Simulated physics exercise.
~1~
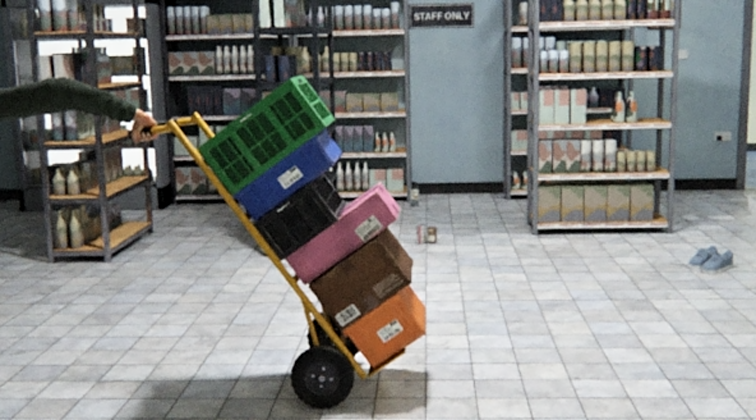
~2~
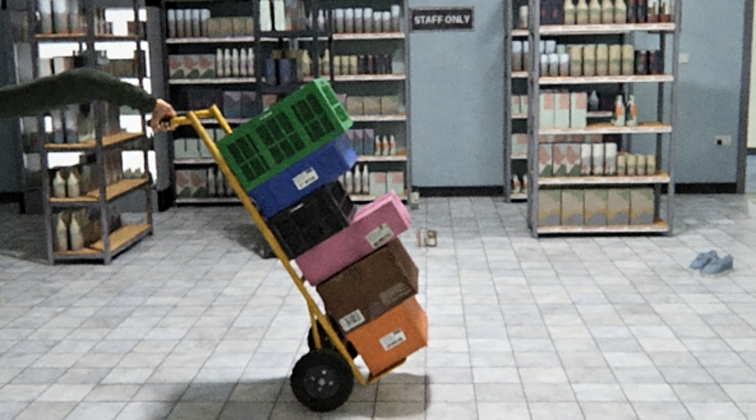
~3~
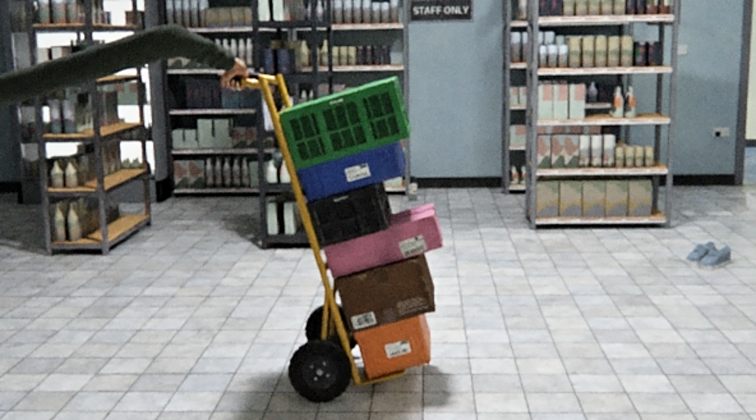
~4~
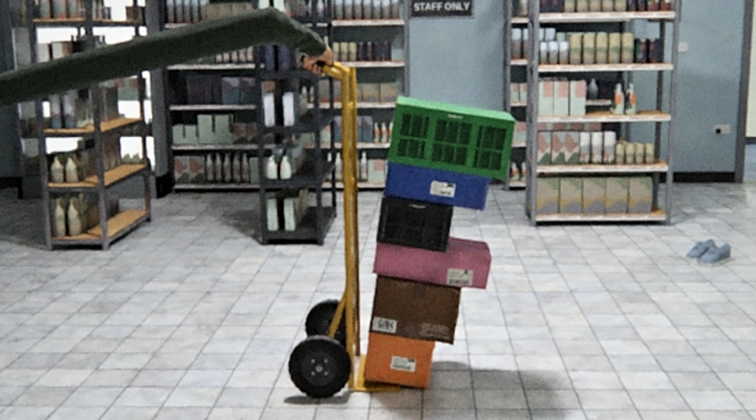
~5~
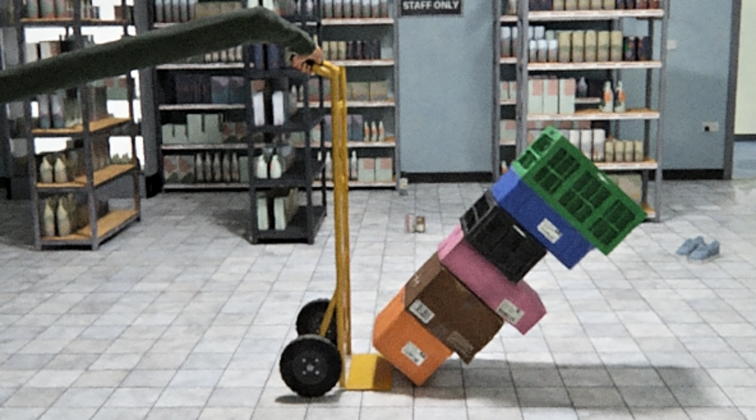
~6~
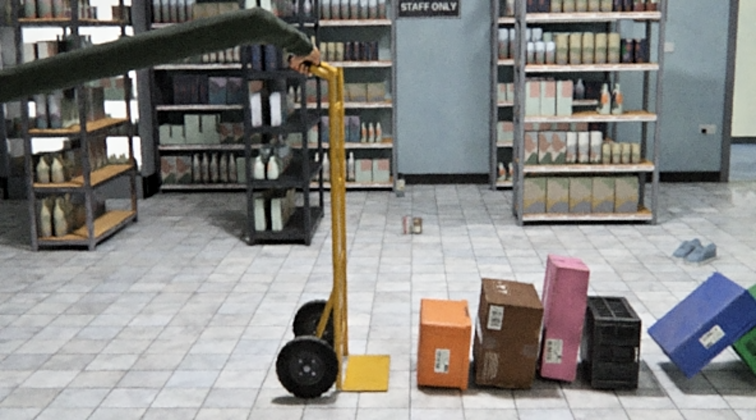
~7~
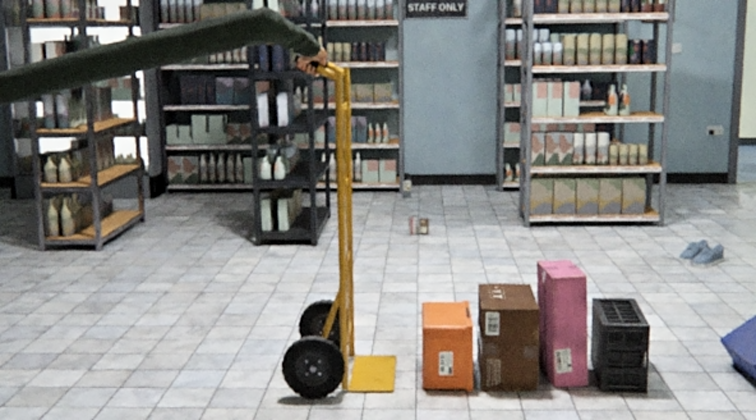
In a storeroom lined with shelves of bottles and boxes, a hand holds the handle of a yellow hand truck leaning back to the left under a stack of six colourful crates and boxes. The arm swings the truck upright, tipping the stack to the right. Once the truck stands straight, the load keeps going, leaning away and toppling as one curved column. The pieces land in a row across the tiled floor, the blue one farthest along with the green. At the end, the orange, brown, pink and black pieces rest tipped over beside the empty truck, the blue one partly out of view.
